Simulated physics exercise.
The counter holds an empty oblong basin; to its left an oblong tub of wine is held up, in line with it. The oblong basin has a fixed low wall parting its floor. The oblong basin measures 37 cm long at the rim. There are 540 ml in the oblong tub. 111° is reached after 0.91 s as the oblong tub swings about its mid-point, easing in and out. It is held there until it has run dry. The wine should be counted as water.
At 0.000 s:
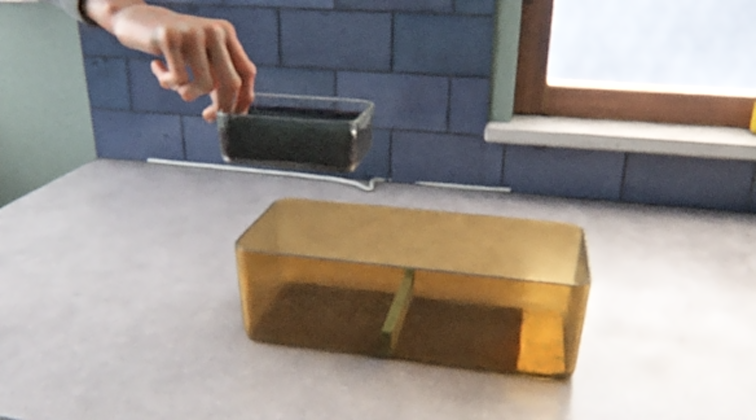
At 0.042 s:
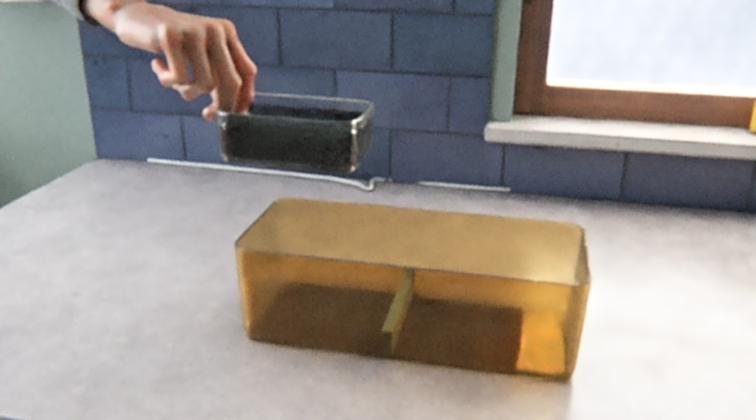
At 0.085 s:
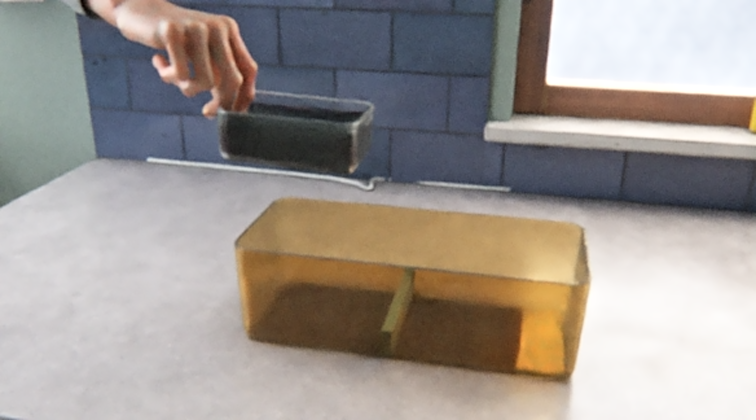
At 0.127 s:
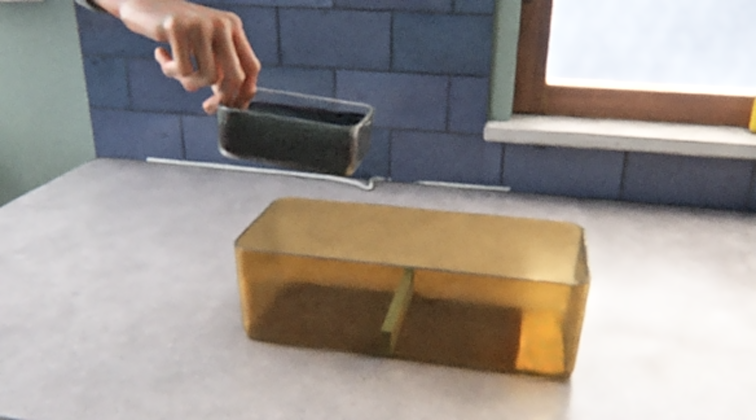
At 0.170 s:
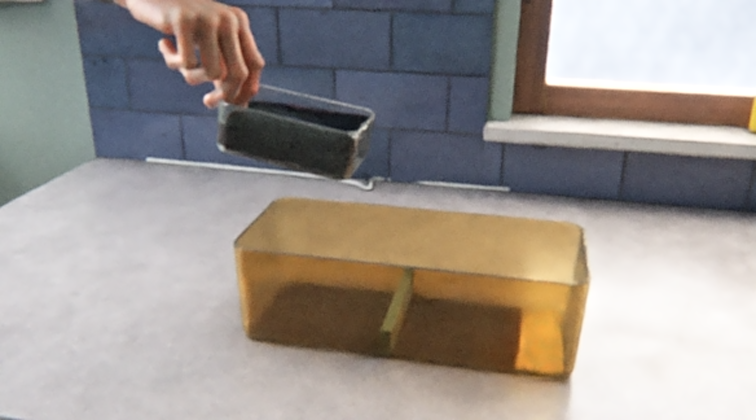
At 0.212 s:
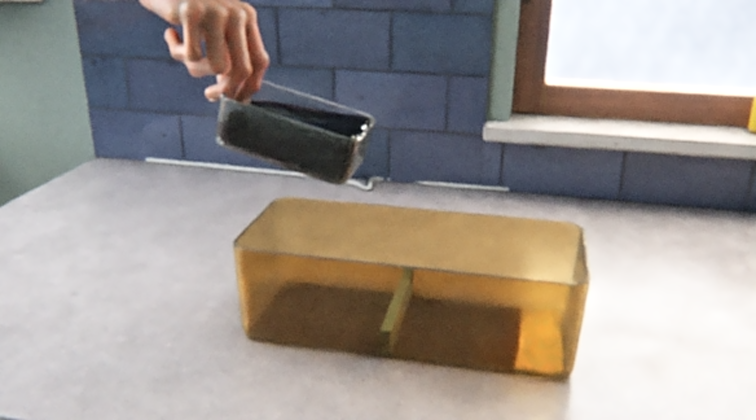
At first, a hand holds a small clear tub of dark liquid almost level above a pale counter, up and to the left of an empty amber oblong basin. The hand then slowly tilts the tub, its right end dipping modestly lower, while the basin stays still.
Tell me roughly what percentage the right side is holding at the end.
At the end it holds about 65 per cent.
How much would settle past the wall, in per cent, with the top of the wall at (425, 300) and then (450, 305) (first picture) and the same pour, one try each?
Respectively 35 and 15 %.
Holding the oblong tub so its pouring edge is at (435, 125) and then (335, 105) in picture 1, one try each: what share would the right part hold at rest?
It comes to 80 per cent, and then 30 per cent.
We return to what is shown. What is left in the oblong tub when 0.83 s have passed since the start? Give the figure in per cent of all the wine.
About 3 % is still there.
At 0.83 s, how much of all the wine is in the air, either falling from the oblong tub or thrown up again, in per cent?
Around 4 percent of it is airborne.
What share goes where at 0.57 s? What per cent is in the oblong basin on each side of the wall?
Left: Around 5. Right: Around 36.
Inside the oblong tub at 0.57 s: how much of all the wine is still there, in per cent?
Roughly 20 %.
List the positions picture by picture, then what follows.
Tilt 0°; pouring edge (365, 114); surface from (237, 113) to (365, 122); the oblong basin's rim runs from (257, 222) to (587, 255); the wall's top is at (400, 300), in the first frame.
Tilt 1°; pouring edge (365, 114); surface from (236, 112) to (365, 122), in the second frame.
Tilt 2°; pouring edge (365, 116); surface from (236, 111) to (365, 123), in the third frame.
Tilt 5°; pouring edge (366, 119); surface from (236, 110) to (365, 123), in the fourth frame.
Tilt 9°; pouring edge (366, 124); surface from (236, 109) to (366, 125), in the fifth frame.
Tilt 14°; pouring edge (367, 131); surface from (236, 109) to (367, 126), in the sixth frame.
By 0.57 s the tilt is 77° and 20 per cent is still to pour, 5 is left of the wall and 36 right of it.
By 0.83 s the tilt is 109° and 3 per cent is still to pour, 29 is left of the wall and 64 right of it.
By 1.11 s the tilt is 111° and 0 per cent is still to pour, 34 is left of the wall and 65 right of it.
By 1.41 s the tilt is 111° and 0 per cent is still to pour, 34 is left of the wall and 65 right of it.
At rest 34 per cent lies left of the wall, 65 right of it and 1 outside.
